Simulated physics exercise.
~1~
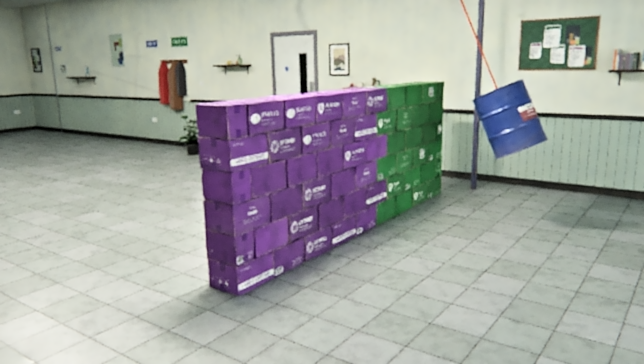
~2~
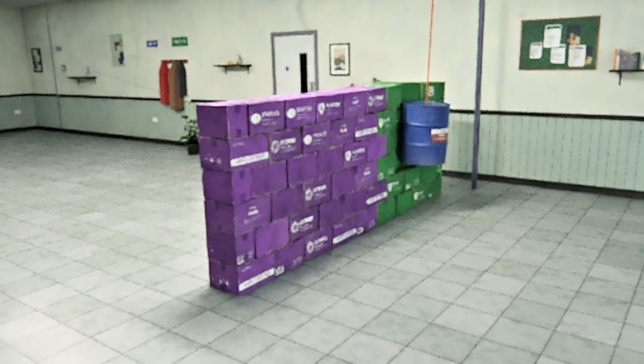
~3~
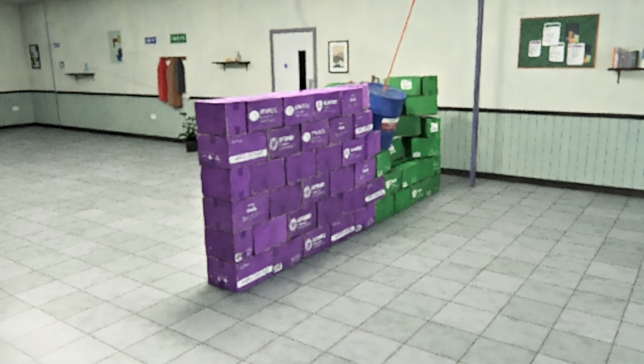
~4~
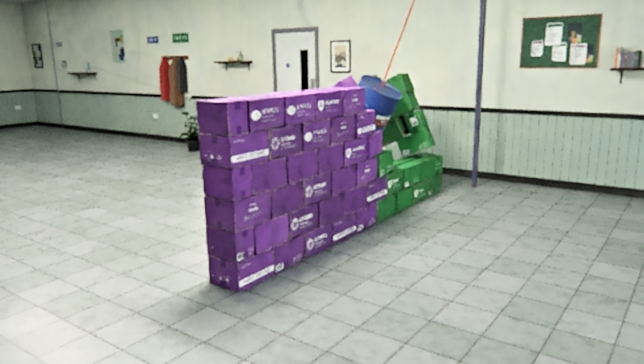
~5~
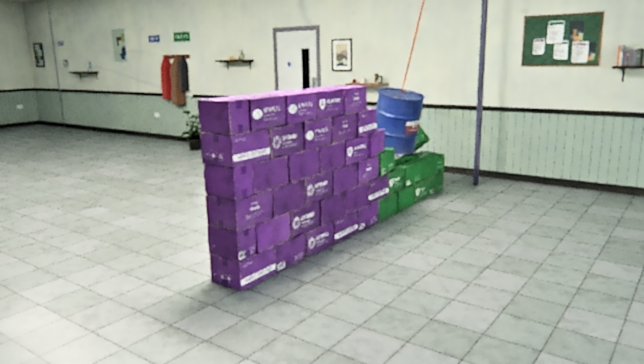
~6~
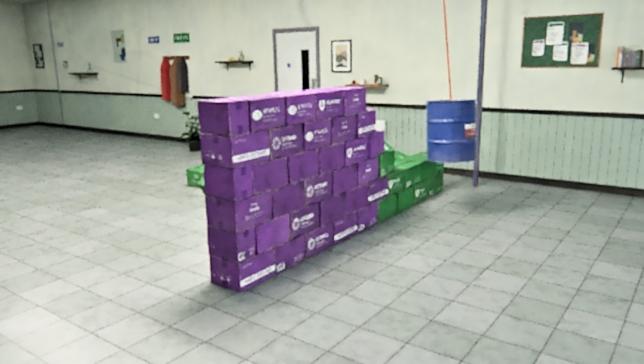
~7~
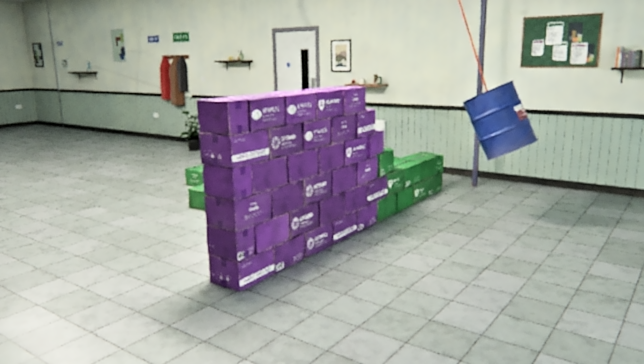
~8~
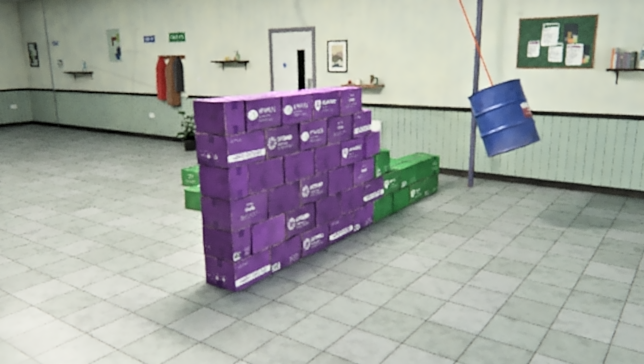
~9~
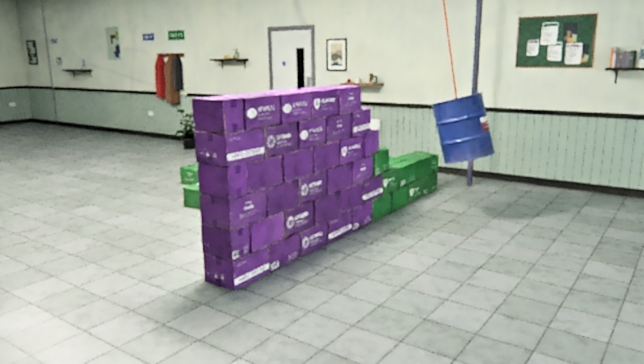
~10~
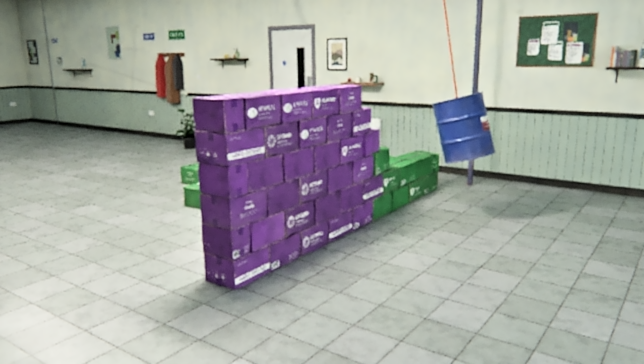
In a large tiled room, a blue drum hanging from a line swung left into the green end of a wall of purple and green boxes, knocked down its upper part, then swung back right, leaving the purple section almost entirely standing.
